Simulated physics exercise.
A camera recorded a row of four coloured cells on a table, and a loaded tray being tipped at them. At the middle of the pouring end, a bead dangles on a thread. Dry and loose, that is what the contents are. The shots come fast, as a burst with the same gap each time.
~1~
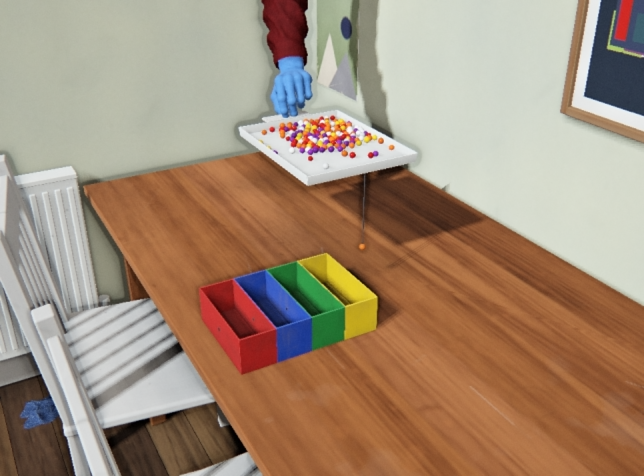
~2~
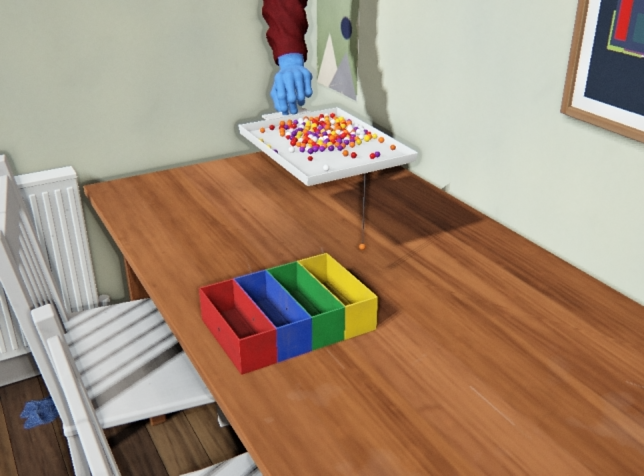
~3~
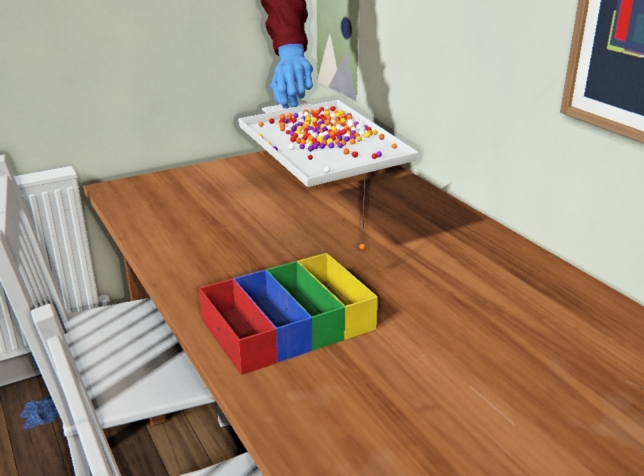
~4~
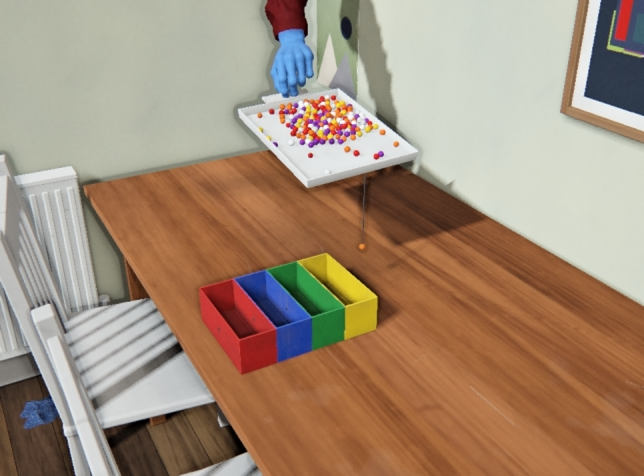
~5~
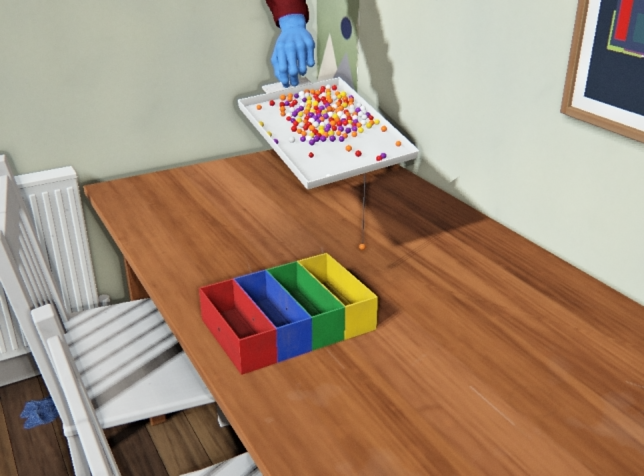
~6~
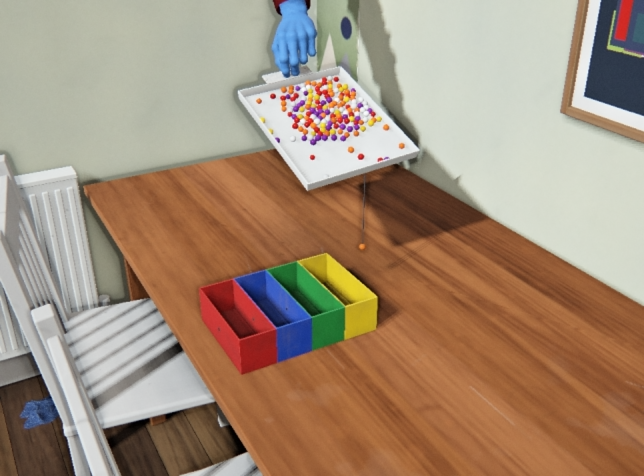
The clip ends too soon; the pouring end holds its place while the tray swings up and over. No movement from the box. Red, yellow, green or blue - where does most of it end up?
Most of it ends up in yellow.
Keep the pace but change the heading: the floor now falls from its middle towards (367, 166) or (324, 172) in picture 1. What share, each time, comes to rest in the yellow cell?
Roughly 0 per cent, and 50 per cent.
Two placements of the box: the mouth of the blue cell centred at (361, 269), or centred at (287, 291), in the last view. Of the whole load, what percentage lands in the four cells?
Around 80 percent the first time, around 80 percent the second.
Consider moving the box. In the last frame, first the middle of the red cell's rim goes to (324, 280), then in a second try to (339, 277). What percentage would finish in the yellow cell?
The first try yields 0% and the second yields 0%.
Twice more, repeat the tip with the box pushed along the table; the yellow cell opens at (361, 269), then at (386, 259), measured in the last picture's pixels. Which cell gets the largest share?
So the first one goes to the green cell and the second to the blue one.
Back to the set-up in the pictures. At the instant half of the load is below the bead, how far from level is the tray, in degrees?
Somewhere near 95 degrees, I'd say.
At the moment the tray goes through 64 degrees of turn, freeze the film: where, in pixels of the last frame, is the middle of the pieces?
About (340, 179).
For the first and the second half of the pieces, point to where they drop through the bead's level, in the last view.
Close to (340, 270), then close to (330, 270).
Shortly afterwards, tray tipped steeply; near two thirds on the tray; a little in the yellow cell; only a few in the green cell; only a few in the blue cell; near a quarter falling or outside the box.
Next, tray tipped past a quarter turn; a little on the tray; near a third in the yellow cell; a little in the green cell; only a few in the blue cell; near a third falling or outside the box.
Some moments later, tray tipped past a quarter turn; near half in the yellow cell; a little in the green cell; only a few in the blue cell; near a third falling or outside the box.
In the end, tray tipped past a quarter turn; near half in the yellow cell; a little in the green cell; only a few in the blue cell; none at all in the red cell; near a third outside the box.
